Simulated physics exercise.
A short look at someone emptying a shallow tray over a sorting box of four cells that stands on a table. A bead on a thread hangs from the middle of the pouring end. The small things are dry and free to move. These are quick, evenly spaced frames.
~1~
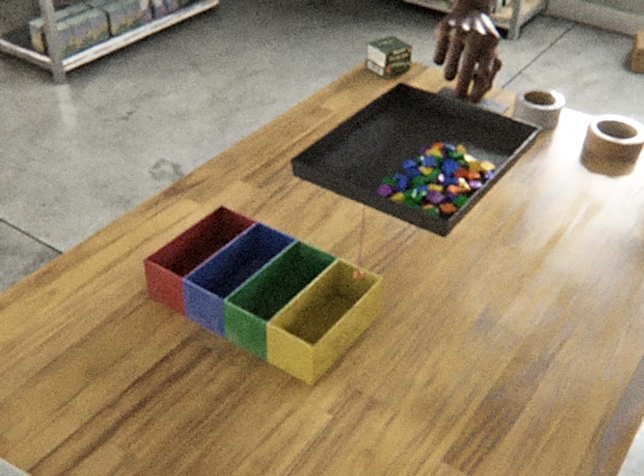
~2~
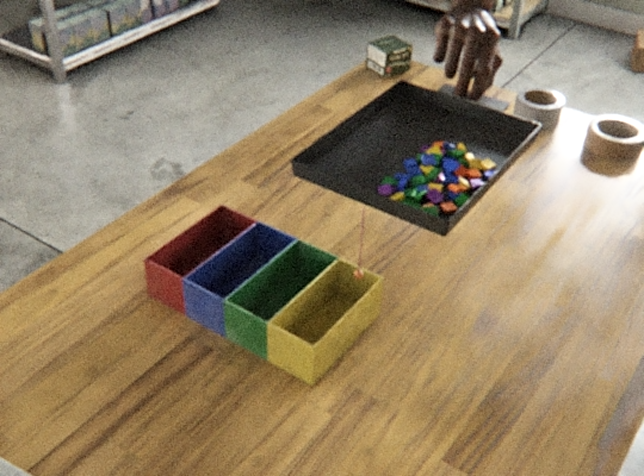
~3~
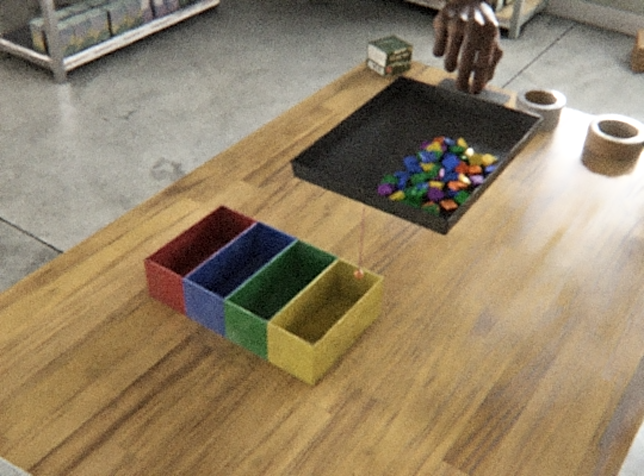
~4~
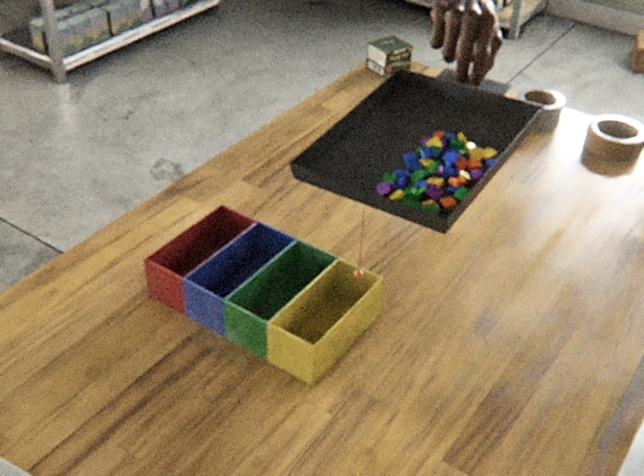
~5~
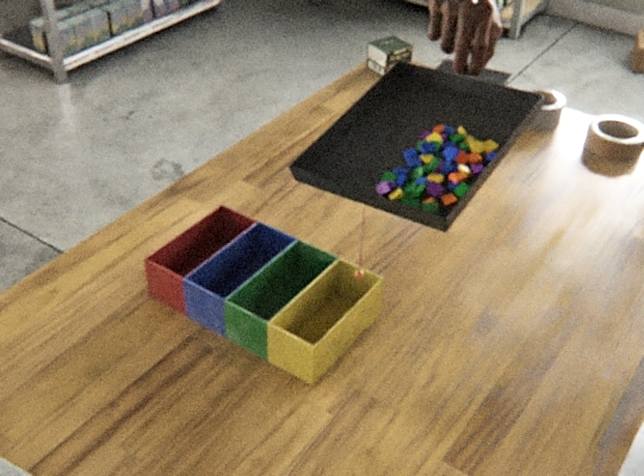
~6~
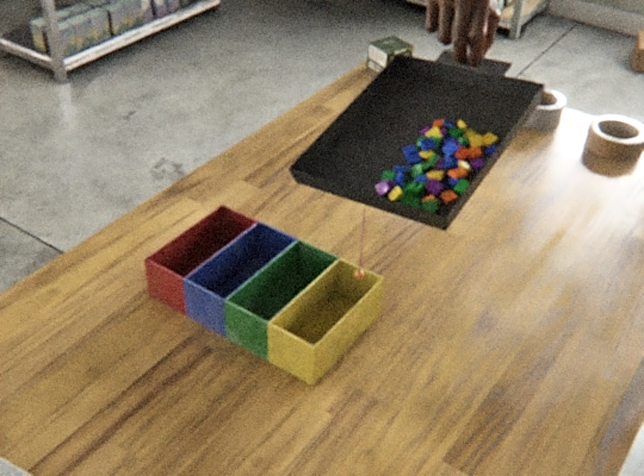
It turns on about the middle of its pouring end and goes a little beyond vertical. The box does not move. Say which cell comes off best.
The green one ends fullest.
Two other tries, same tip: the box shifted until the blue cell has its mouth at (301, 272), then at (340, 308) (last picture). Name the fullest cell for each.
One: That blue cell. Two: Red.
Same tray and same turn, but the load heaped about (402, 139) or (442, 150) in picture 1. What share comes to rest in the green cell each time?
The first gives 70 %, the second 80 %.
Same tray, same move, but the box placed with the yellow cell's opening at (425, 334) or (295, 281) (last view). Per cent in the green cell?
About 0 and 0 per cent.
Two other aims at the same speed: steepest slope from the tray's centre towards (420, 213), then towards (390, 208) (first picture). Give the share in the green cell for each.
About 0 and 0 per cent.
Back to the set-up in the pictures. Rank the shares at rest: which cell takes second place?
Second comes the cell in yellow.
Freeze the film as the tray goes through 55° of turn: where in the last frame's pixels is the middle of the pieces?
Near (371, 174).
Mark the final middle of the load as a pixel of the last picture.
Close to (295, 311).
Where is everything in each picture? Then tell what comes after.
In the first picture, corners of the pouring end at (294, 159) and (447, 220), level; middle of the load at (434, 176), mosaic tiles; bead on its thread at (359, 275); red cell at (165, 284); blue cell at (204, 305); green cell at (246, 327); yellow cell at (290, 351).
In the second picture, corners of the pouring end at (294, 159) and (447, 219), level; middle of the load at (434, 174).
In the third picture, corners of the pouring end at (294, 160) and (447, 218), tipped barely, lowest at the left corner; middle of the load at (434, 172).
In the fourth picture, corners of the pouring end at (293, 163) and (446, 217), tipped a little, lowest at the left corner; middle of the load at (434, 168).
In the fifth picture, corners of the pouring end at (292, 165) and (445, 216), tipped a little, lowest at the left corner; middle of the load at (434, 164).
In the sixth picture, corners of the pouring end at (292, 167) and (444, 215), tipped a little, lowest at the left corner; middle of the load at (434, 161); red cell at (166, 284); blue cell at (205, 305); green cell at (247, 327); yellow cell at (291, 351).
Soon, tray tipped steeply; all on the tray.
A while on, tray tipped right over; most on the tray; a small part in the yellow cell; a stray few in the green cell; a stray few in the blue cell; a small part falling or outside the box.
Towards the end, tray tipped past a quarter turn; about half in the green cell; about a third in the yellow cell; a small part in the blue cell; a small part falling or outside the box.
Finally, tray tipped past a quarter turn; about half in the green cell; about a third in the yellow cell; a small part in the blue cell; none in the red cell; a small part outside the box.
